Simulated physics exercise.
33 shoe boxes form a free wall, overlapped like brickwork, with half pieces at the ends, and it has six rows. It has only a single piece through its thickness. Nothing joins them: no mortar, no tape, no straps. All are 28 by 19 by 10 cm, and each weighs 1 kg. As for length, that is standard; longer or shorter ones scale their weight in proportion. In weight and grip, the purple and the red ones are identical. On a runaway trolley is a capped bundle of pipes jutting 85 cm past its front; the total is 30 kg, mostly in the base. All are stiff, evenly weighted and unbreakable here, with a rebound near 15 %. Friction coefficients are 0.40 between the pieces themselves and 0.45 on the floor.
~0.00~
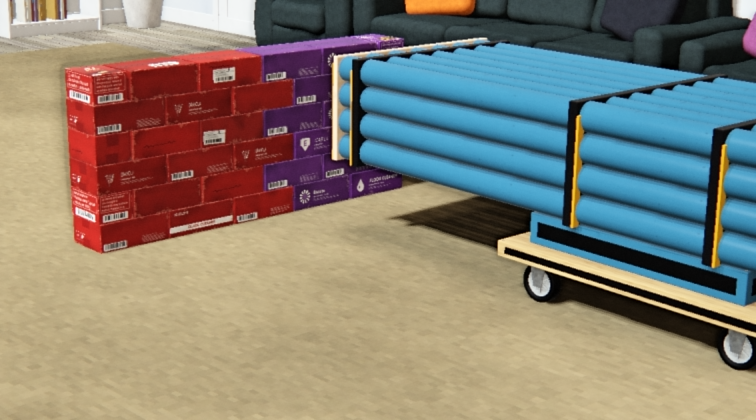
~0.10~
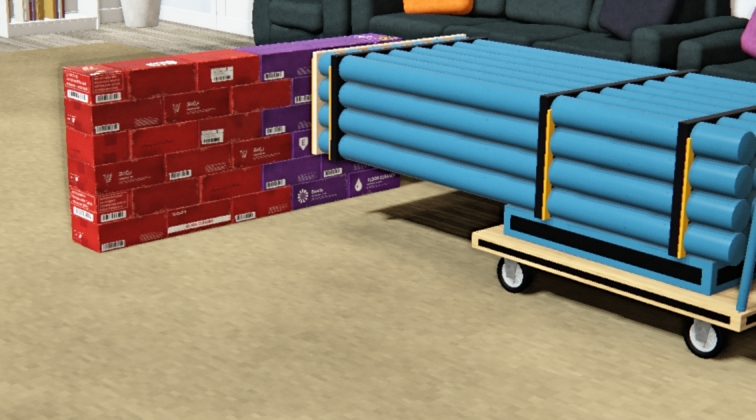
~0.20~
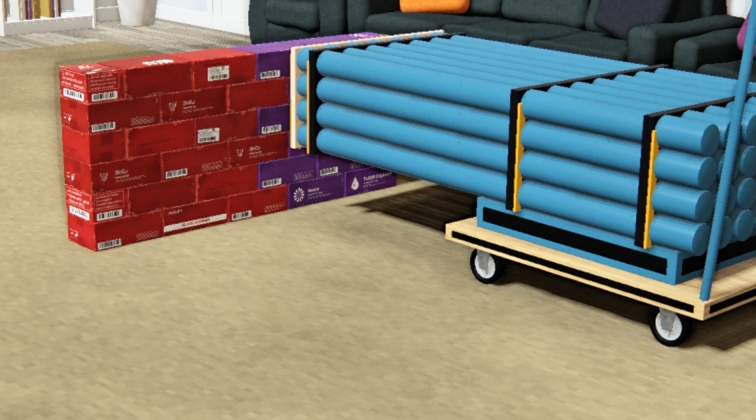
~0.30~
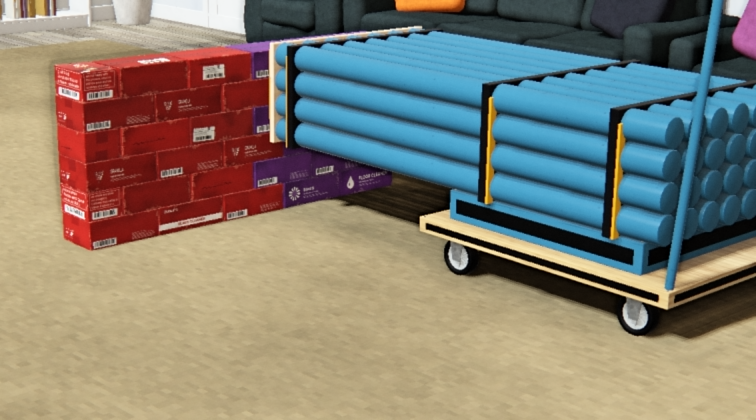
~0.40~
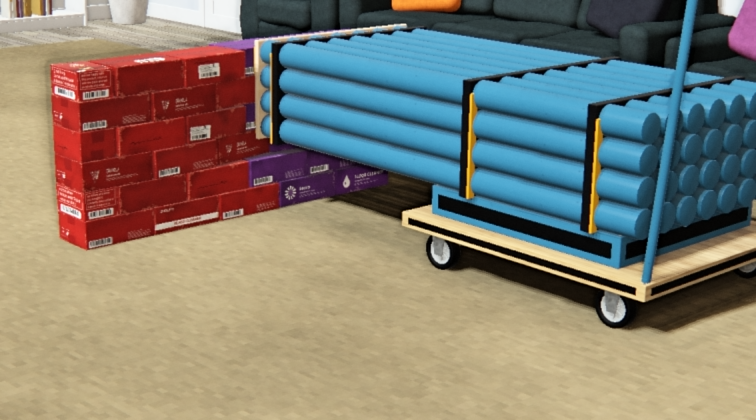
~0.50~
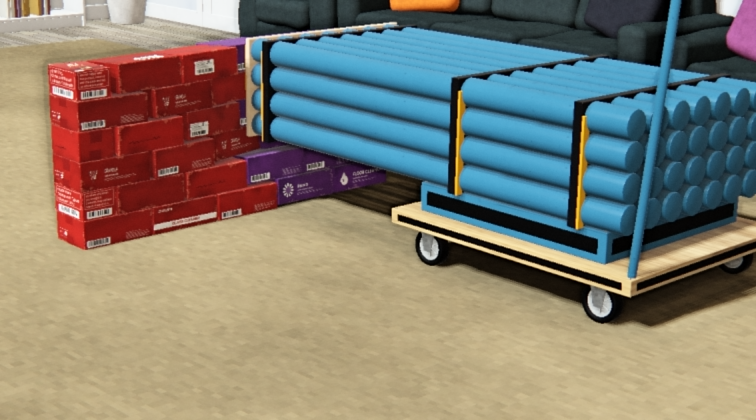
A cart loaded with blue tubes rolls left and pushes into a wall of red and purple boxes.
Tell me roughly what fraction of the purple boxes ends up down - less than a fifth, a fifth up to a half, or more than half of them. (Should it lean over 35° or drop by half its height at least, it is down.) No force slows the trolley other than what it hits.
Down at the end: More than half.
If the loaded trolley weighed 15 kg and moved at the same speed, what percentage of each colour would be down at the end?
Result: Red 0, purple 0 %.
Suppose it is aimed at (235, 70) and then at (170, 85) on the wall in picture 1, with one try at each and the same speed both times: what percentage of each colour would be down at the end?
For red it's 60 then 60 per cent, for purple 30 then 10 per cent.
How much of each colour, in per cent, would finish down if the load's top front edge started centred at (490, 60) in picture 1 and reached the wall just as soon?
Red 30%, purple 90%.
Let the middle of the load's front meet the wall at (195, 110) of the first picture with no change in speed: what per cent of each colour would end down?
For red it's 80 per cent, for purple 30 per cent.
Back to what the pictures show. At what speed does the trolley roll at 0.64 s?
About 0.3 m/s.
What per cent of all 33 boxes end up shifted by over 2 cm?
It comes to 65 percent shifted.
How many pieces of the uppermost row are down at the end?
That makes 5 in total.
After 0.64 s, load 16 cm past the wall's line, still rolling; none of the 15 purple boxes down (0 of 33 in all colours); top purple box 14° from how it stood; top red box 13° from how it stood.
After 0.86 s, load 22 cm past the wall's line, still rolling; 13 of the 15 purple boxes down (15 of 33 in all colours); top purple box 38° from how it stood, 14 cm lower; top red box 35° from how it stood.
After 1.06 s, load 28 cm past the wall's line, still rolling; 15 of the 15 purple boxes down (21 of 33 in all colours); top purple box on its side; top red box 64° from how it stood, 26 cm lower.
After 1.36 s, load 34 cm past the wall's line, still rolling; 15 of the 15 purple boxes down (21 of 33 in all colours); top purple box upside down; top red box on its side.
In the end (2.3 s), load 43 cm past the wall's line, stopped; 15 of the 15 purple boxes down (21 of 33 in all colours); top purple box upside down; top red box upside down. That is 100 per cent. From the last view, middles, top purple box near (185, 124).
